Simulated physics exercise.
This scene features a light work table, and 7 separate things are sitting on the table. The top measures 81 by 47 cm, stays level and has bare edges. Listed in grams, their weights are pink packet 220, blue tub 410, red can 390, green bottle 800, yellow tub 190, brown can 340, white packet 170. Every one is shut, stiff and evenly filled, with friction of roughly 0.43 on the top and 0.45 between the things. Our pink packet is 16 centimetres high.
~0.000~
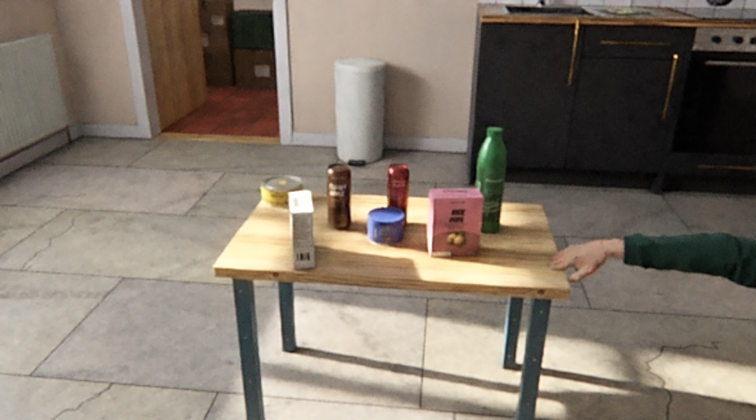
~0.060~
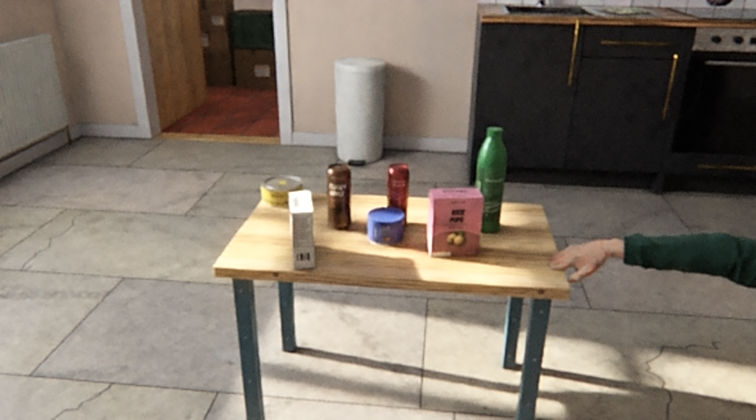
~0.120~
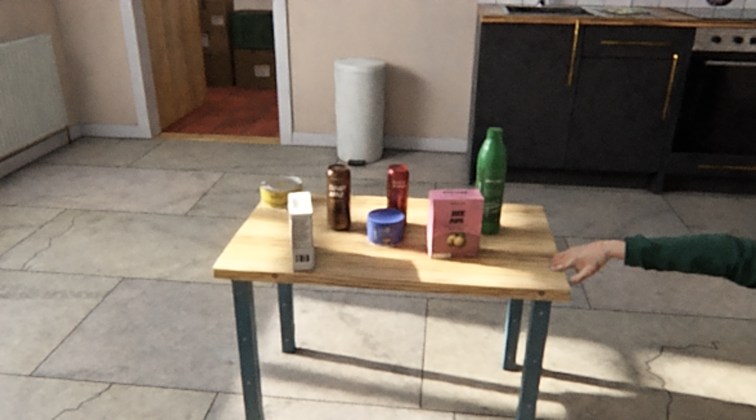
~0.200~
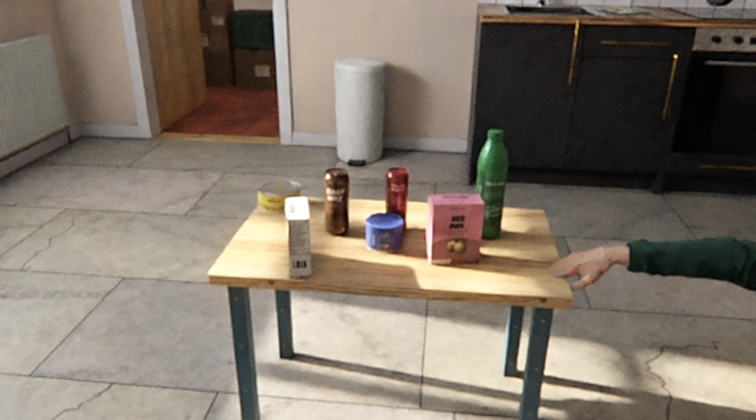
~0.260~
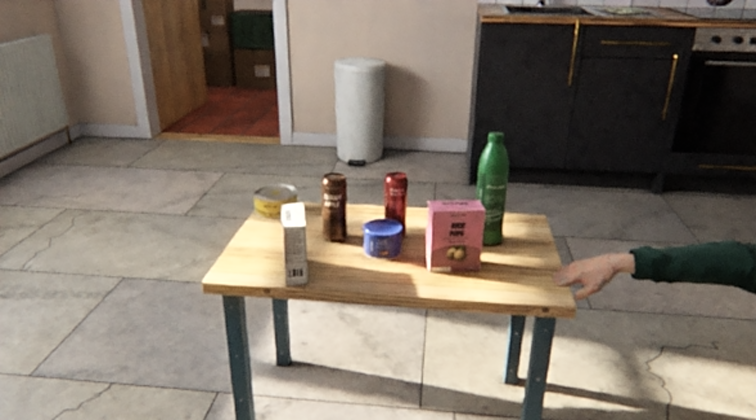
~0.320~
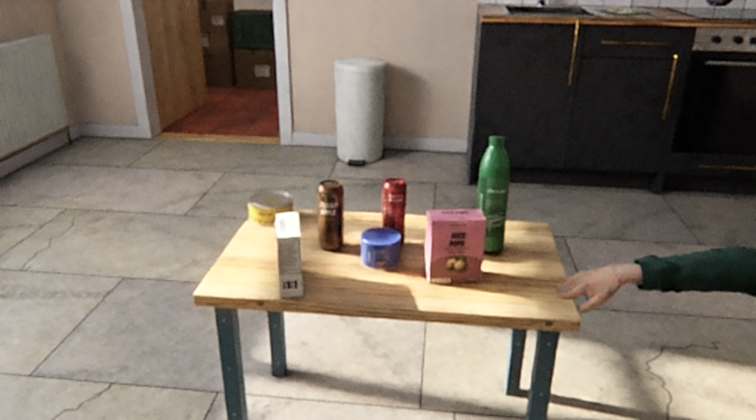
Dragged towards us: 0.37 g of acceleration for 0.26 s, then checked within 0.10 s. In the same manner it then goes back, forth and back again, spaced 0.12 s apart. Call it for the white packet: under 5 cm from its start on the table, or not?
Not under.
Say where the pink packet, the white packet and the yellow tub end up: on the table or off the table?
When everything stops, the pink packet is out of bounds, the white packet is out of bounds, and the yellow tub is still in bounds.
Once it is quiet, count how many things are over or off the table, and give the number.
The count is 5.
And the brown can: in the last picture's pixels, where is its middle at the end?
Close to pixel (331, 242) in the final view.
After 0.82 s, table shifted 4 cm; pink packet and white packet now off the table; red can on its side; green bottle on its side.
After 1.32 s, table shifted 15 cm; red can on its side; green bottle on its side; brown can on its side.
At rest (4.0 s), off the table, pink packet, green bottle and white packet; tipped over on the table, red can and brown can; the other 2 in place, give or take 5 cm.
